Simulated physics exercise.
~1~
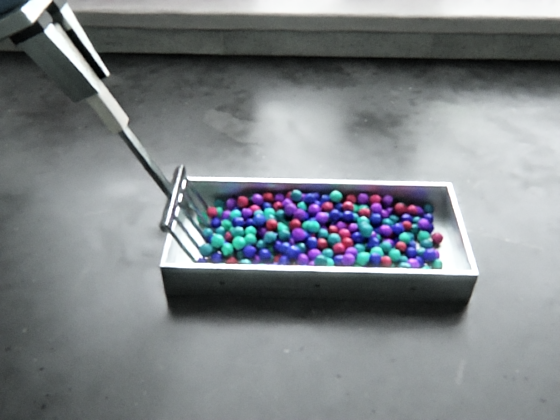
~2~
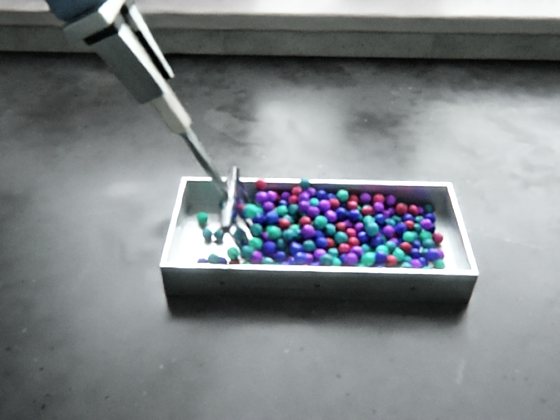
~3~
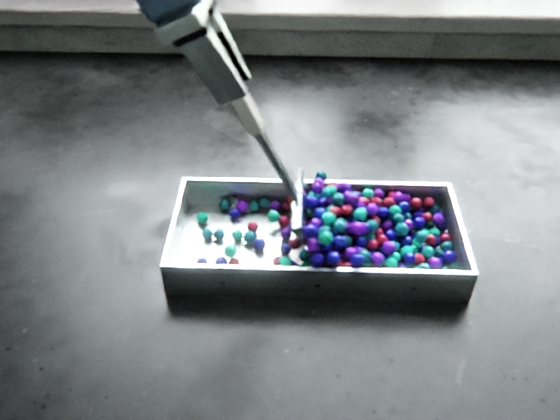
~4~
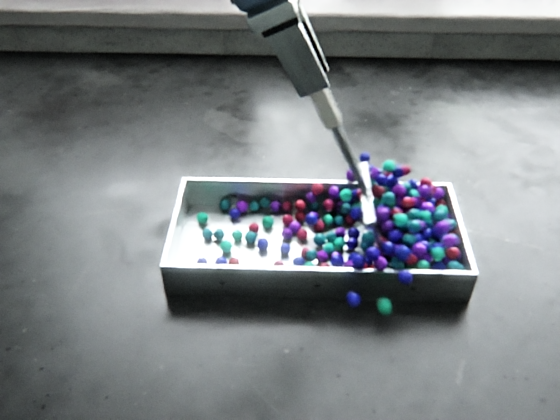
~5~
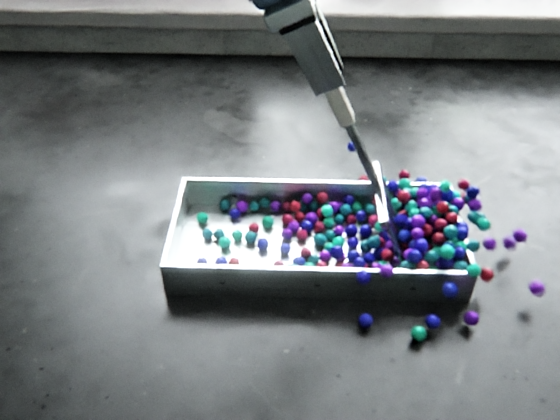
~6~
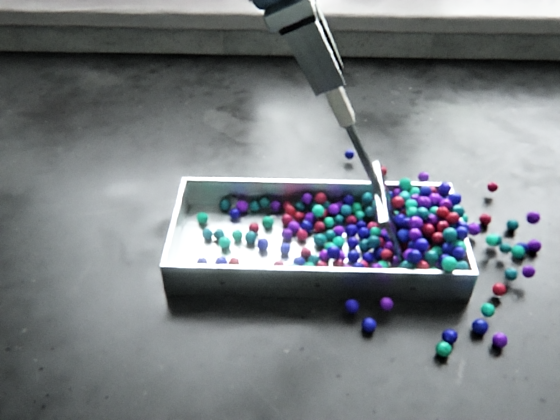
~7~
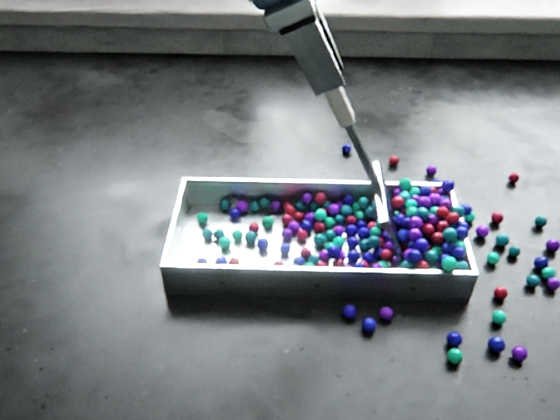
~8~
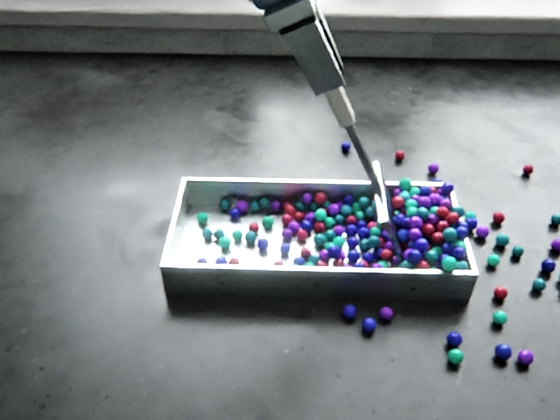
At first, a robot arm holds a comb-like tool at the left end of a pale rectangular tin filled with small round sweets in purple, blue, green and red. The arm drags the comb to the right, pushing most of the sweets ahead while some slip through and stay behind. The load piles up steeply against the right end, and a few spill over the near side. As the comb stops short of the end wall, more tumble over and roll across the grey table. Finally the scattered sweets come to rest, with most still in the tin.
